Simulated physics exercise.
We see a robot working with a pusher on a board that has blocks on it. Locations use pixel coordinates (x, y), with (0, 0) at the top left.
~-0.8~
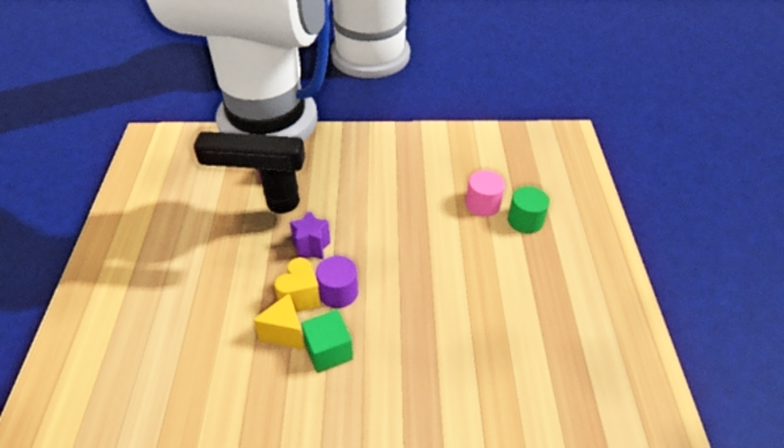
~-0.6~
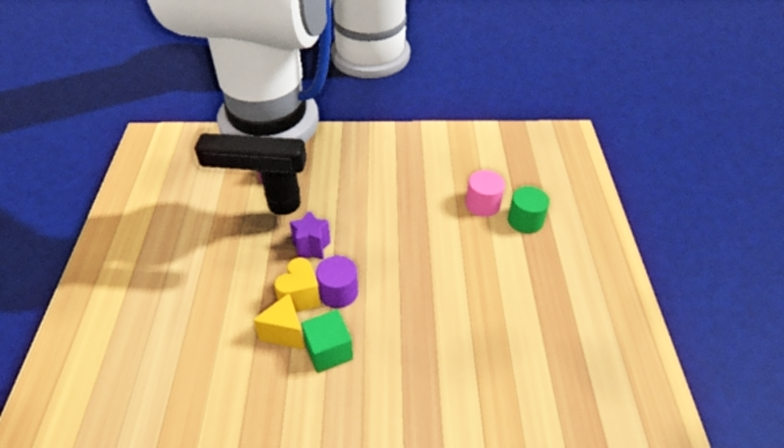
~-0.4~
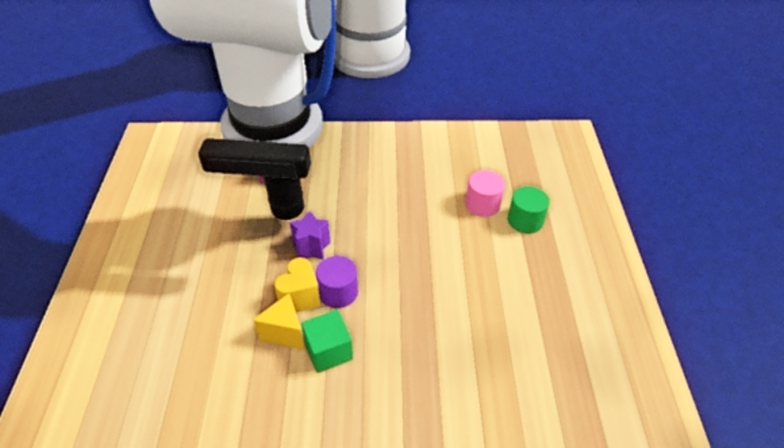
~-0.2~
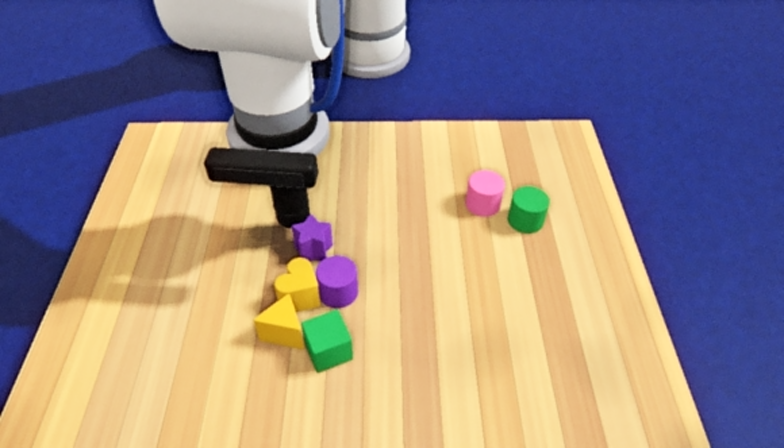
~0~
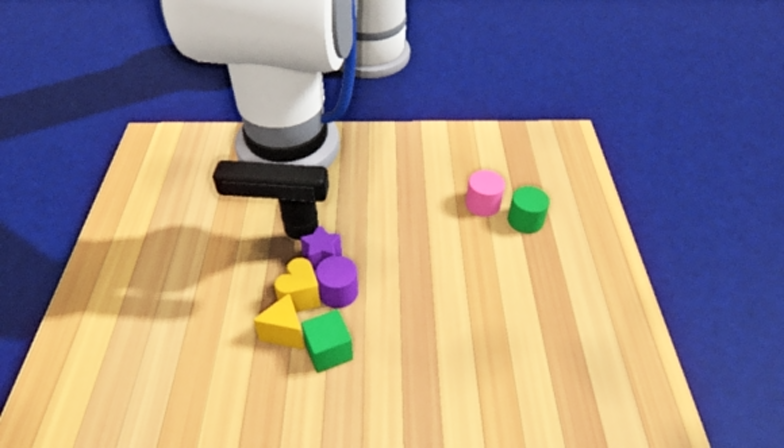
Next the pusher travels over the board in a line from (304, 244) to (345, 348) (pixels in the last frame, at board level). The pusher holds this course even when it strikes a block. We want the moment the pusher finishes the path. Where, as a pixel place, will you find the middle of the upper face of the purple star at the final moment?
Its top centre lands on (377, 314).
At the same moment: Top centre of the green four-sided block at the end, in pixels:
Final place: (327, 362).
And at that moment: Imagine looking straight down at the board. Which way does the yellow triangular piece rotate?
Looking down, my answer is that the yellow triangular piece rotates anticlockwise.
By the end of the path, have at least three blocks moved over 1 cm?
Answer: Yes.
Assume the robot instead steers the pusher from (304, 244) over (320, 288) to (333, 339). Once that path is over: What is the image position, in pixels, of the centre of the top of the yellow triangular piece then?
Somewhere near (249, 343).
The first path, step by step. One third of the way, pusher at (317, 260); yellow triangular piece at (277, 321); yellow heart-shaped block at (295, 285), turned 15° clockwise; purple star at (344, 267), turned 20° anticlockwise; purple disc at (359, 294).
Two thirds of the way, pusher at (330, 295); yellow triangular piece at (264, 331), turned 20° anticlockwise; yellow heart-shaped block at (289, 306), turned 75° clockwise; purple star at (364, 295), turned 35° anticlockwise; purple disc at (390, 318).
At the end, pusher at (344, 333); yellow triangular piece at (262, 333), turned 20° anticlockwise; yellow heart-shaped block at (289, 308), turned 80° clockwise; purple star at (377, 314), turned 70° anticlockwise; green four-sided block at (327, 362), turned 50° clockwise; purple disc at (416, 327).
